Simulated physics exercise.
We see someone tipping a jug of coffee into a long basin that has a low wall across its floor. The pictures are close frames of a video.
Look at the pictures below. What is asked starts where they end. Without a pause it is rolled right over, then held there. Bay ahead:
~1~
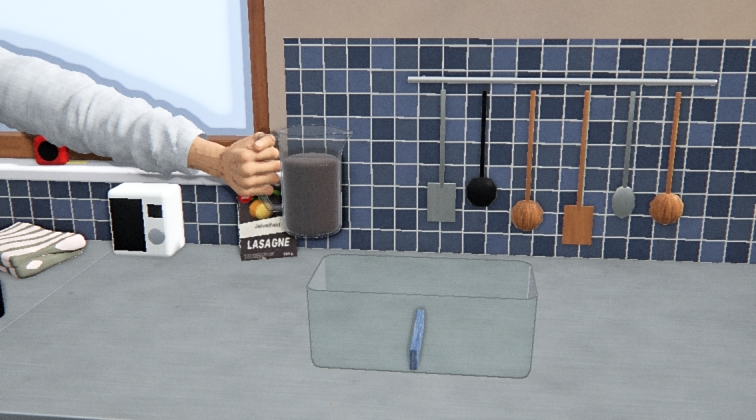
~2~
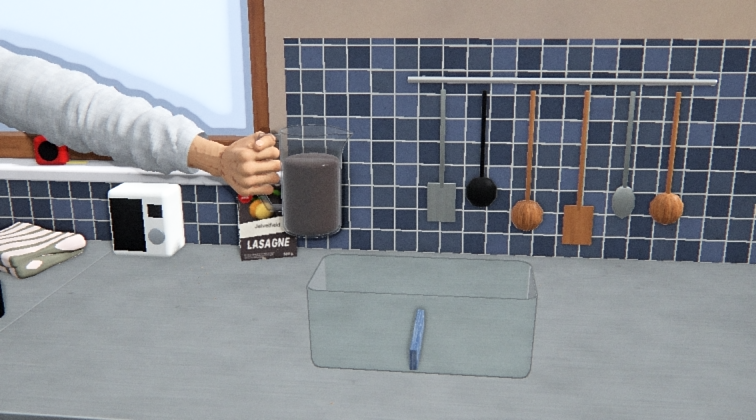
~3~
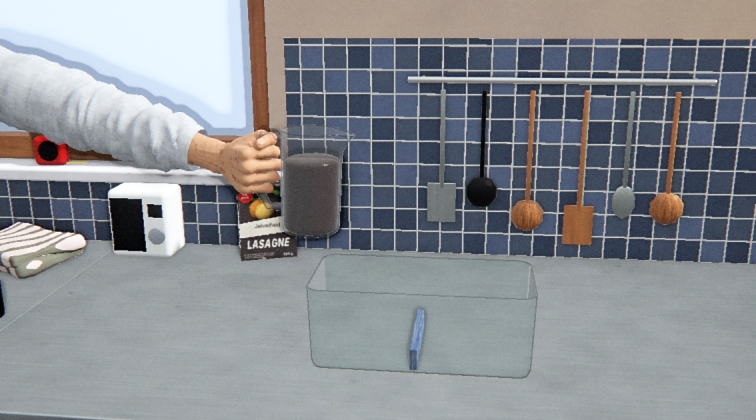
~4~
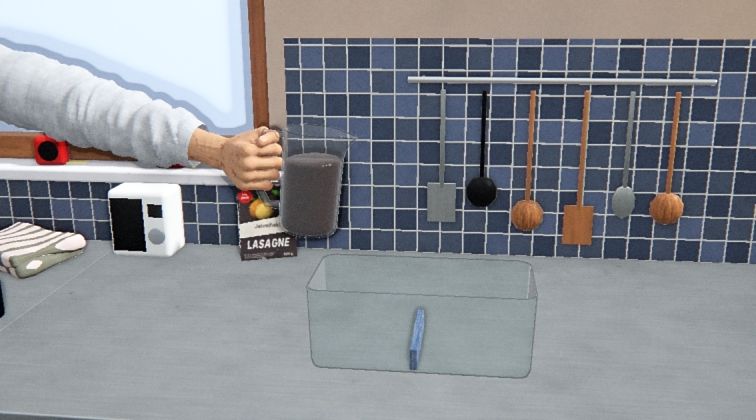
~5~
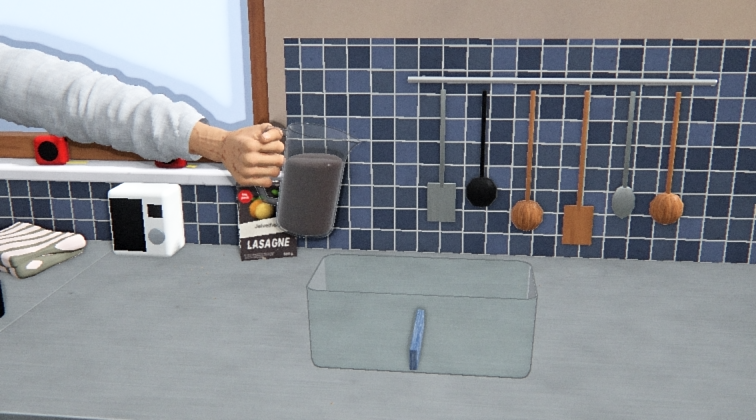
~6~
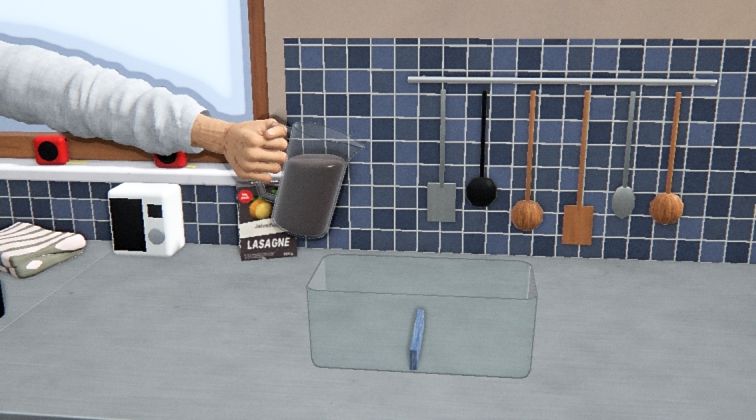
Left.
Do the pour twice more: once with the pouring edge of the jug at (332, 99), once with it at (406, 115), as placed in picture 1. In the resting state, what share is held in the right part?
In order, roughly 10 percent and 90 percent.
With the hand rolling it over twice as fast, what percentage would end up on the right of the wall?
About 15 per cent would end up there.
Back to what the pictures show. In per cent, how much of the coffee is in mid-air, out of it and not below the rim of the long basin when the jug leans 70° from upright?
Around 5 in a hundred, more or less.
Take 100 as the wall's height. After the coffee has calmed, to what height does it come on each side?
50 per cent left, 30 per cent right.
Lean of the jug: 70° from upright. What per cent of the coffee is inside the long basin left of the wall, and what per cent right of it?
Left 0 per cent, right 0 per cent.
A moment on, the tilt is 70° and 93 per cent is still to pour, 1 is left of the wall and 0 right of it.
Next, the tilt is 106° and 34 per cent is still to pour, 23 is left of the wall and 24 right of it.
Then the tilt is 117° and 0 per cent is still to pour, 61 is left of the wall and 36 right of it.
Later the tilt is 117° and 0 per cent is still to pour, 61 is left of the wall and 38 right of it.
In the end 61 per cent lies left of the wall, 38 right of it and 1 outside.
